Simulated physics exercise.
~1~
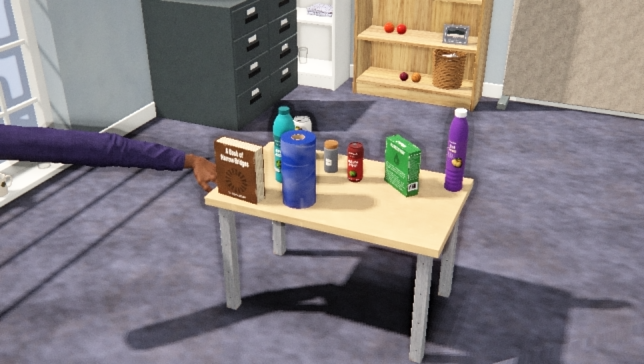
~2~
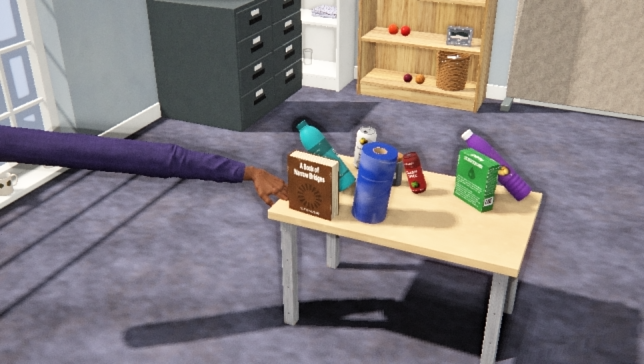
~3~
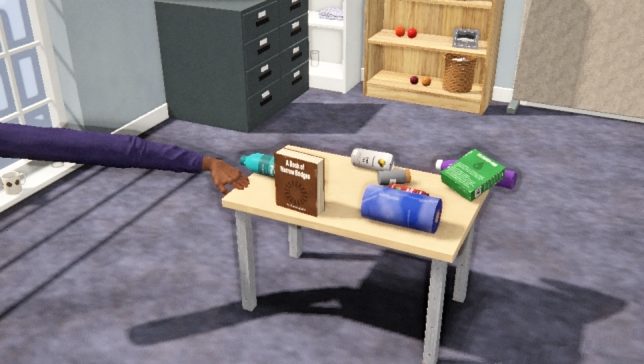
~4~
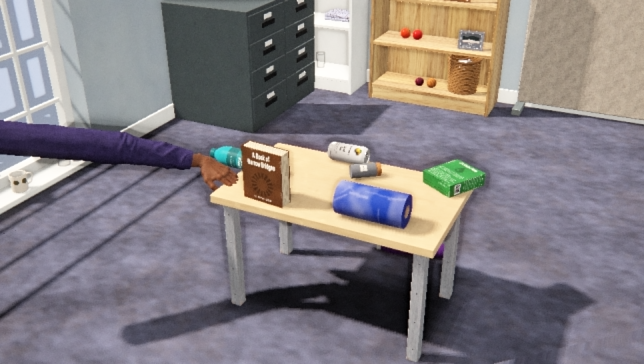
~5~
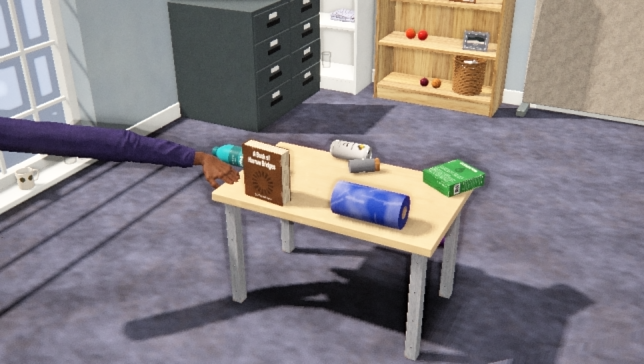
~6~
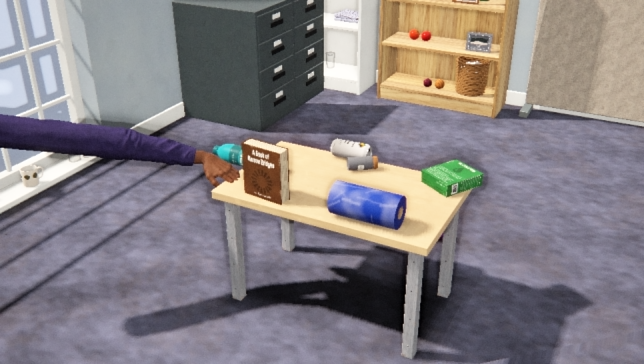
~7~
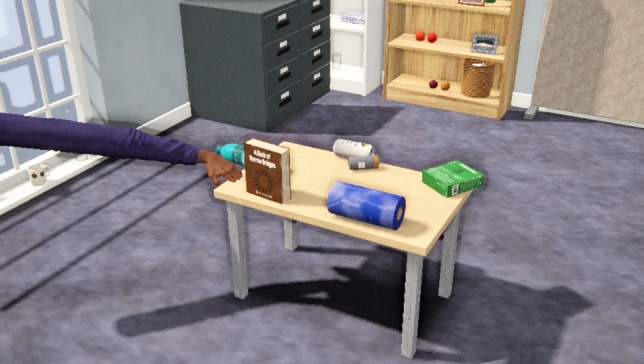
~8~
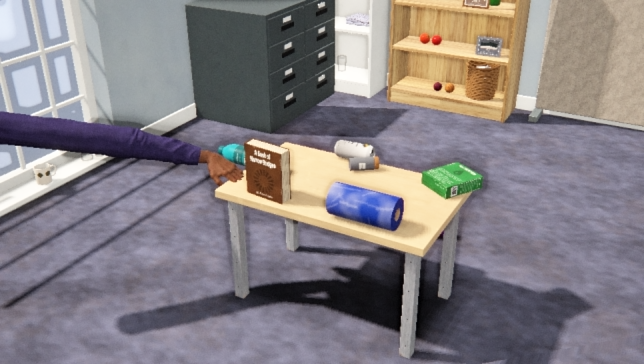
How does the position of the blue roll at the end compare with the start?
At the start the blue roll stands upright on the table, and by the end it is lying on its side on the tabletop.
